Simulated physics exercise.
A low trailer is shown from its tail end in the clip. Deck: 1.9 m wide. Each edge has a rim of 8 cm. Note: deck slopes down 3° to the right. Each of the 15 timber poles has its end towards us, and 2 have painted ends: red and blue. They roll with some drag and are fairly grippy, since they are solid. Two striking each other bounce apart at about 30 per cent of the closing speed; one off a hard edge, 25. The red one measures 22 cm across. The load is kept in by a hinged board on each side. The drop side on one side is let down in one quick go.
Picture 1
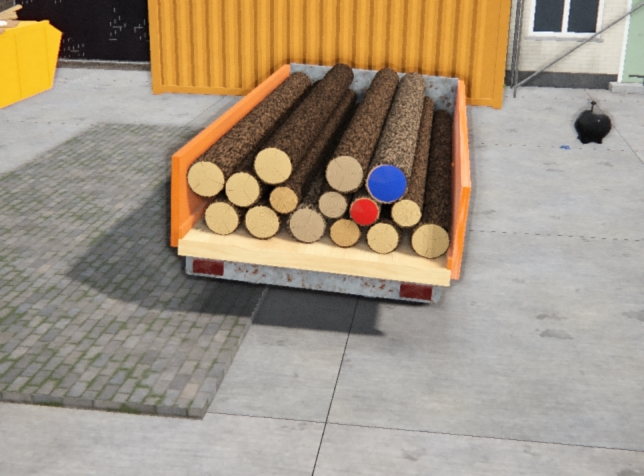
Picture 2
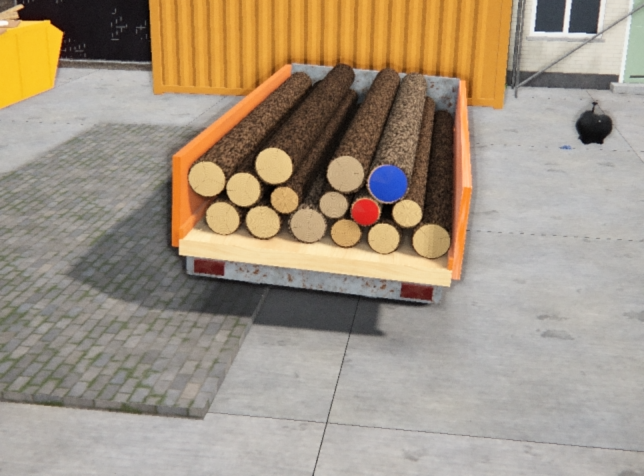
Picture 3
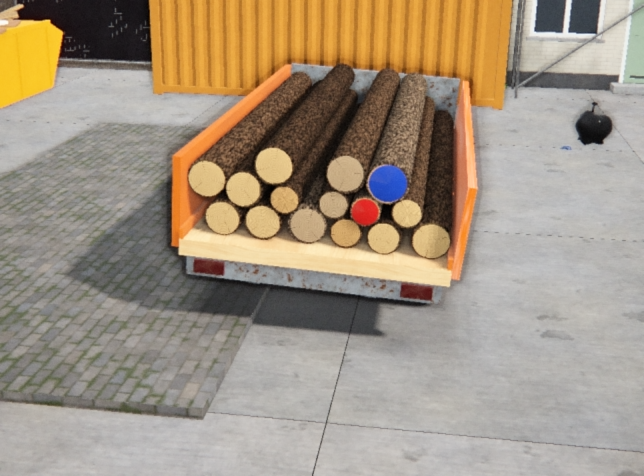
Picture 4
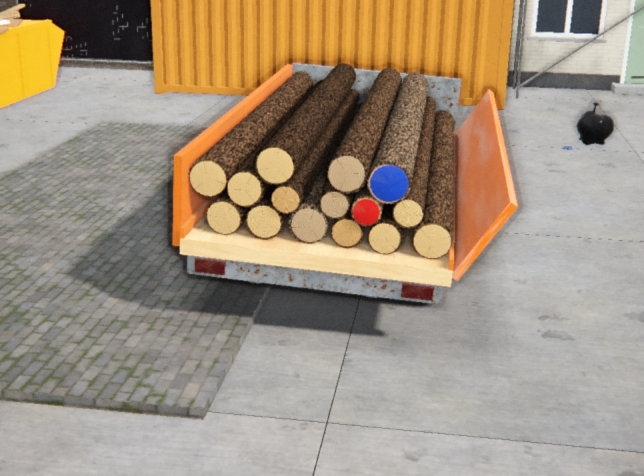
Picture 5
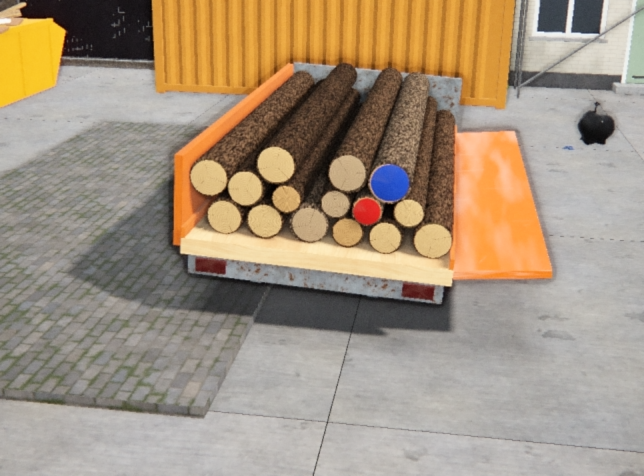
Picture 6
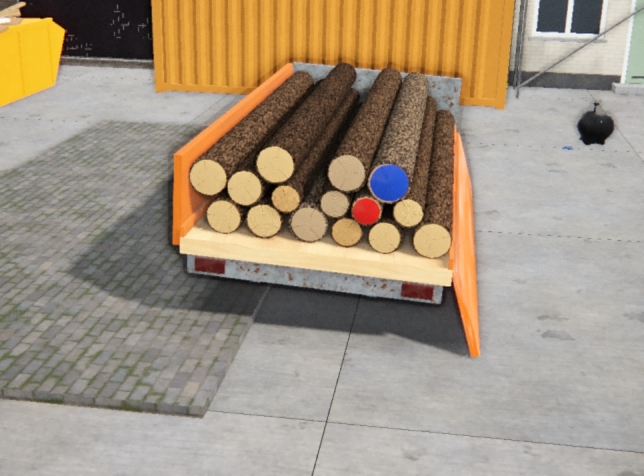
Orange right side board of a log-laden trailer swinging outward and down to hang below the deck, the stacked logs staying still.
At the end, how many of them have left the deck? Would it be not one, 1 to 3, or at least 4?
It would be not one.
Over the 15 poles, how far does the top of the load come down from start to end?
The top drops by around 0 cm.
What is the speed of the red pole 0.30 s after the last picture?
0.0 m/s, give or take.
Then, 0.3 s past the sixth picture, red is up on others, 65 cm from the right edge; blue is up on others, 50 cm from the right edge; 0 gone from the deck.
Finally (0.7 s after the last picture), red is up on others, 65 cm from the right edge; blue is up on others, 50 cm from the right edge; 0 gone from the deck.
